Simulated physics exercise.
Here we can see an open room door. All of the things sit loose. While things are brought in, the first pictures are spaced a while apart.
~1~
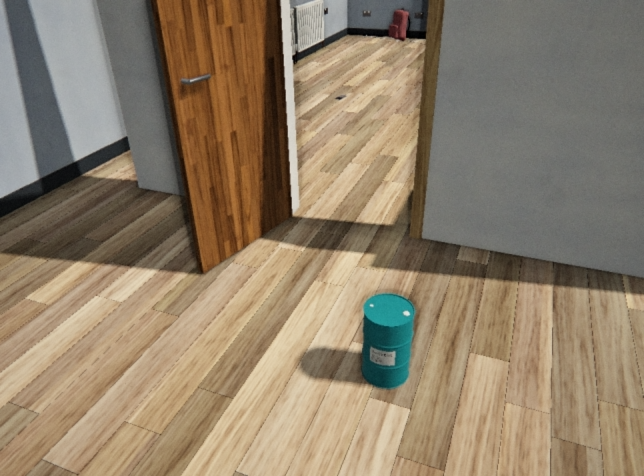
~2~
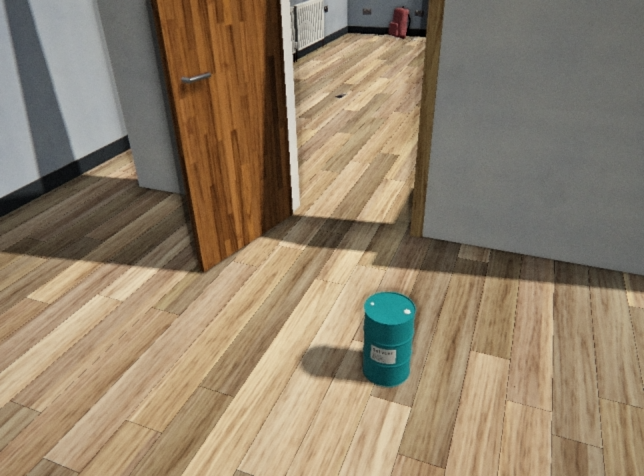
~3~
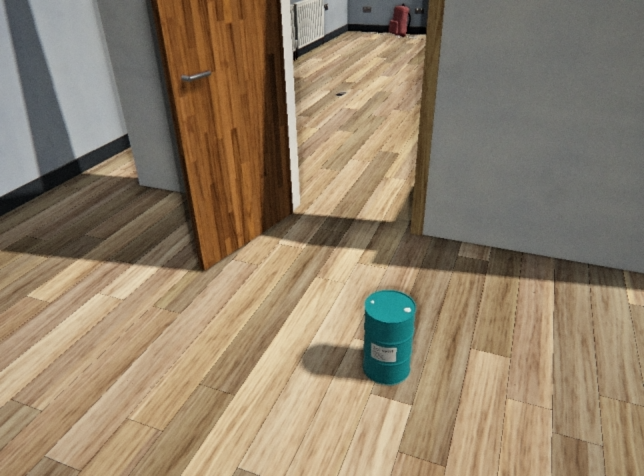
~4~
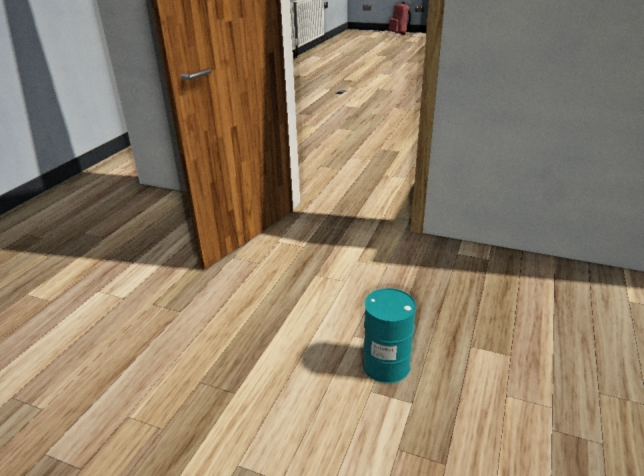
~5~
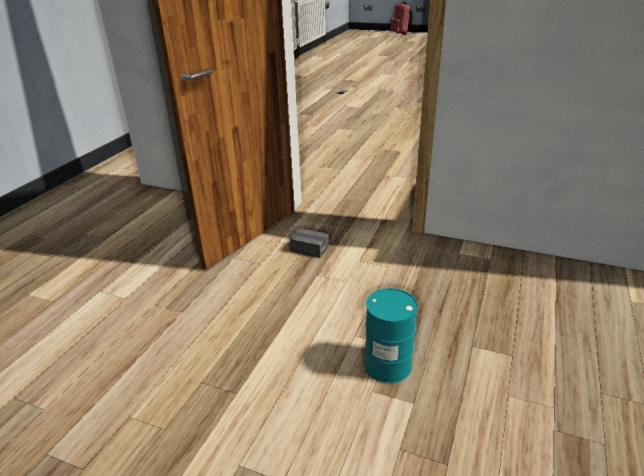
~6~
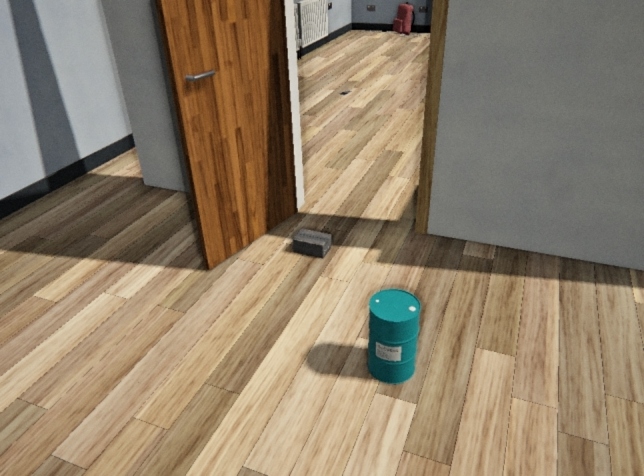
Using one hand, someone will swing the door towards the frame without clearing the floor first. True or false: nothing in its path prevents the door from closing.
True.
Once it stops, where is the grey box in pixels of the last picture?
End position, last frame: About (403, 205).
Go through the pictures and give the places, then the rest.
The first picture shows door wide open and still; turquoise canister (387, 341).
The second picture shows door wide open and still; turquoise canister (388, 340).
The third picture shows door wide open and still; turquoise canister (388, 338).
The fourth picture shows door wide open and still; turquoise canister (388, 336).
The fifth picture shows door wide open and still; turquoise canister (390, 336).
The sixth picture shows door wide open and still; grey box (312, 243); turquoise canister (393, 337).
Then, 0.90 s on from there, door at 65°; grey box shifted a little near (319, 243).
Then, 1.20 s on from there, door at 41°; grey box shifted about its own width near (352, 237).
Then, 1.50 s on from there, door at 14°; grey box shifted well along near (382, 227).
Then, 1.70 s on from there, door at 0°; grey box shifted well along near (397, 213).
In the end, door at 0°; moved from the start, grey box; turquoise canister unmoved. At the end, from the last picture's camera, grey box near (403, 205).
